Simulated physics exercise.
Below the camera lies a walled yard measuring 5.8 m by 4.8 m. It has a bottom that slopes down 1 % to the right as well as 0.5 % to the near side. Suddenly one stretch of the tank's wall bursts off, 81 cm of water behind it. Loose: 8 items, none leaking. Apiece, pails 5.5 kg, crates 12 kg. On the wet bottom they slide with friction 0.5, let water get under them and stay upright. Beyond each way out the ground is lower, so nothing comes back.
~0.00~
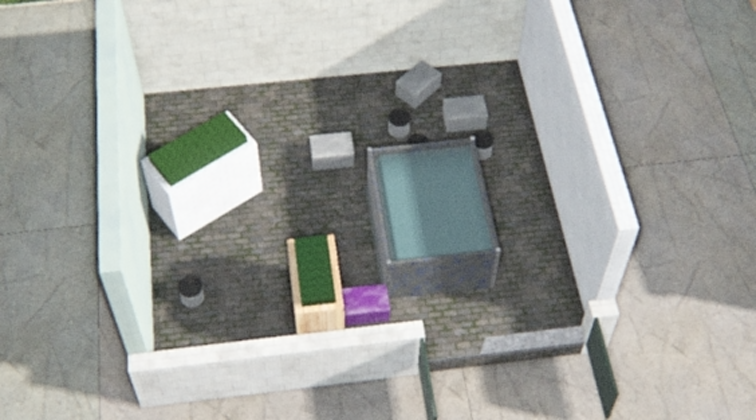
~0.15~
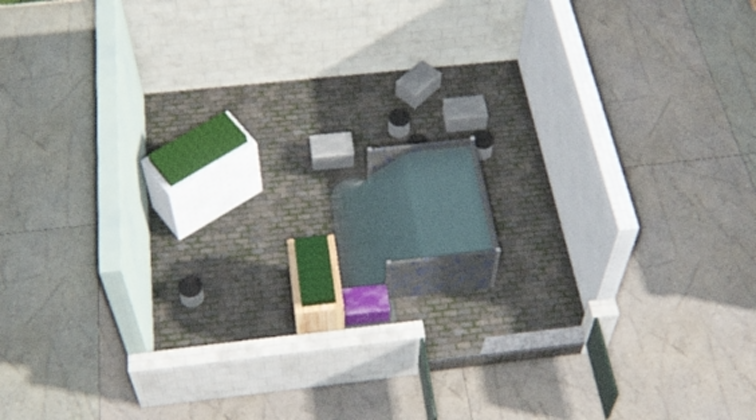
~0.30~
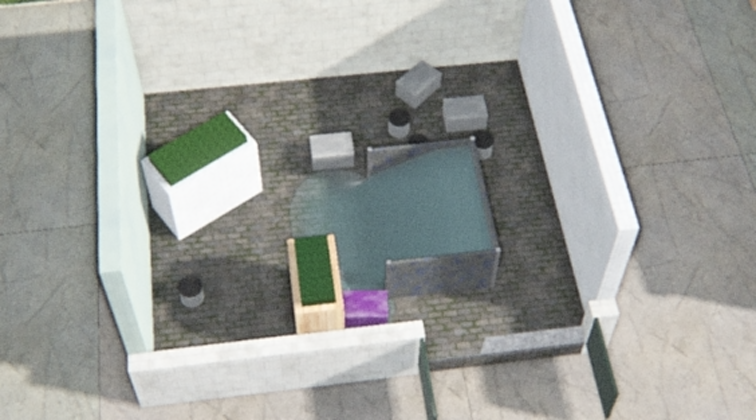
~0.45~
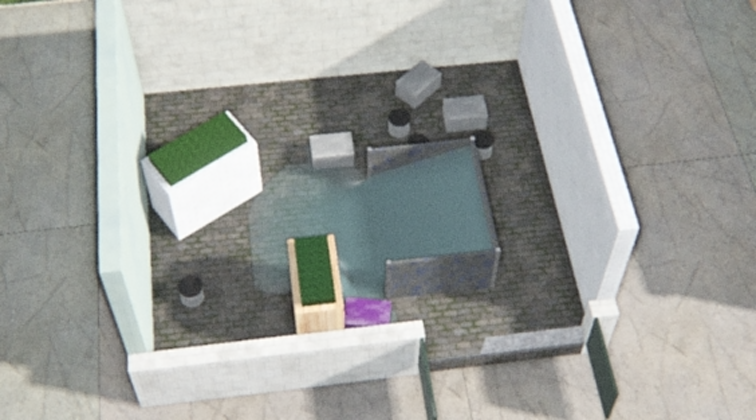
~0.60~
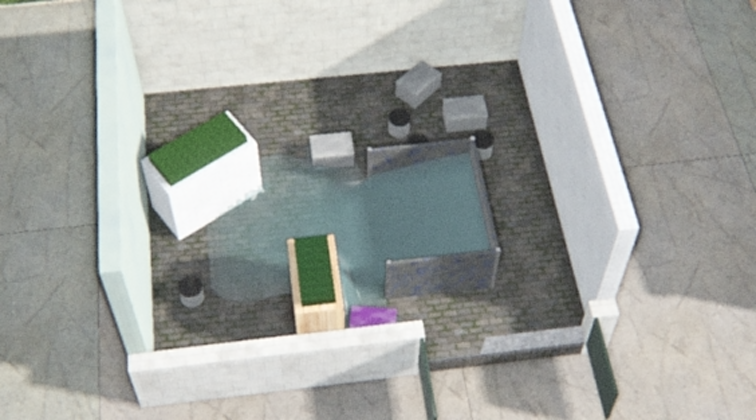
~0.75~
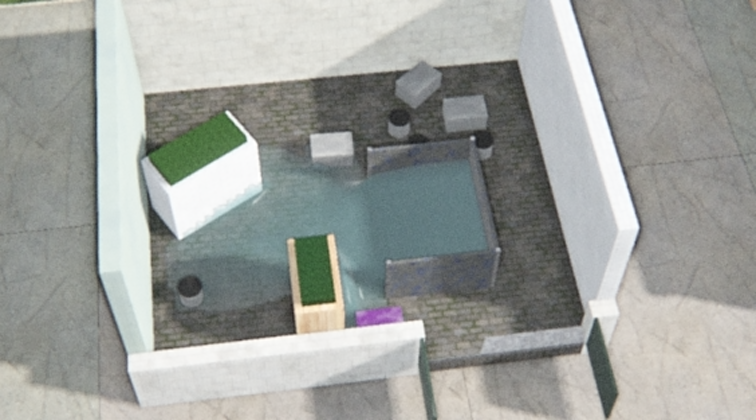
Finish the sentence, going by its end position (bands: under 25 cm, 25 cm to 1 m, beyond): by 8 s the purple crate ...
By 8 s the purple crate is swept well away.
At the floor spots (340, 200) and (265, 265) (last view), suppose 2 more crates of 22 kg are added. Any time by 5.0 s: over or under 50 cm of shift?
So it goes across the line, then across the line.
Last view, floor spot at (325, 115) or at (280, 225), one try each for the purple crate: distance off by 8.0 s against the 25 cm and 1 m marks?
I'd expect that it gets borne away first and gets borne away second.
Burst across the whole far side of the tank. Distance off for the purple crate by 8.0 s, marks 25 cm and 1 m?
Note: Purple crate displaced moderately.
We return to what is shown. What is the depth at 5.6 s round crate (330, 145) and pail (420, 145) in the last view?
About 11 and 4 cm.
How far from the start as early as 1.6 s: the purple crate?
Around 120 cm from the start by that time.
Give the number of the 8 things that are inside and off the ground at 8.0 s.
Then: 8.
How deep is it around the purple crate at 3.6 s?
About 8 cm.
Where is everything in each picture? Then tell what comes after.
In the first frame, the purple crate at (365, 299) rests on the ground; 2.6 m2 under water; 0 of 8 have shifted.
In the second frame, the purple crate at (365, 299) rests on the ground; 3.7 m2 under water; 0 of 8 have shifted.
In the third frame, the purple crate at (365, 304) rests on the ground, 8 cm from its start; 4.9 m2 under water; 1 of 8 have shifted.
In the fourth frame, the purple crate at (367, 312) rests on the ground, 21 cm from its start; 6.3 m2 under water; 1 of 8 have shifted.
In the fifth frame, the purple crate at (373, 321), on the bottom, 35 cm from its start; 7.6 m2 under water; 1 of 8 have shifted.
In the sixth frame, the purple crate at (380, 322), on the bottom, 42 cm from its start; 8.6 m2 under water; 1 of 8 have shifted.
After 1.6 s the purple crate is near (453, 291), 1.2 m from its start, afloat; 0 of 8 are out; 2 afloat.
After 3.6 s the purple crate is near (560, 310), 2.6 m from its start, afloat; 0 of 8 are out; 2 afloat.
After 5.6 s the purple crate is near (549, 307), 2.4 m from its start, afloat; 0 of 8 are out; 4 afloat.
After 8.0 s the purple crate is near (571, 326), 2.7 m from its start, afloat; 0 of 8 are out; 8 afloat.
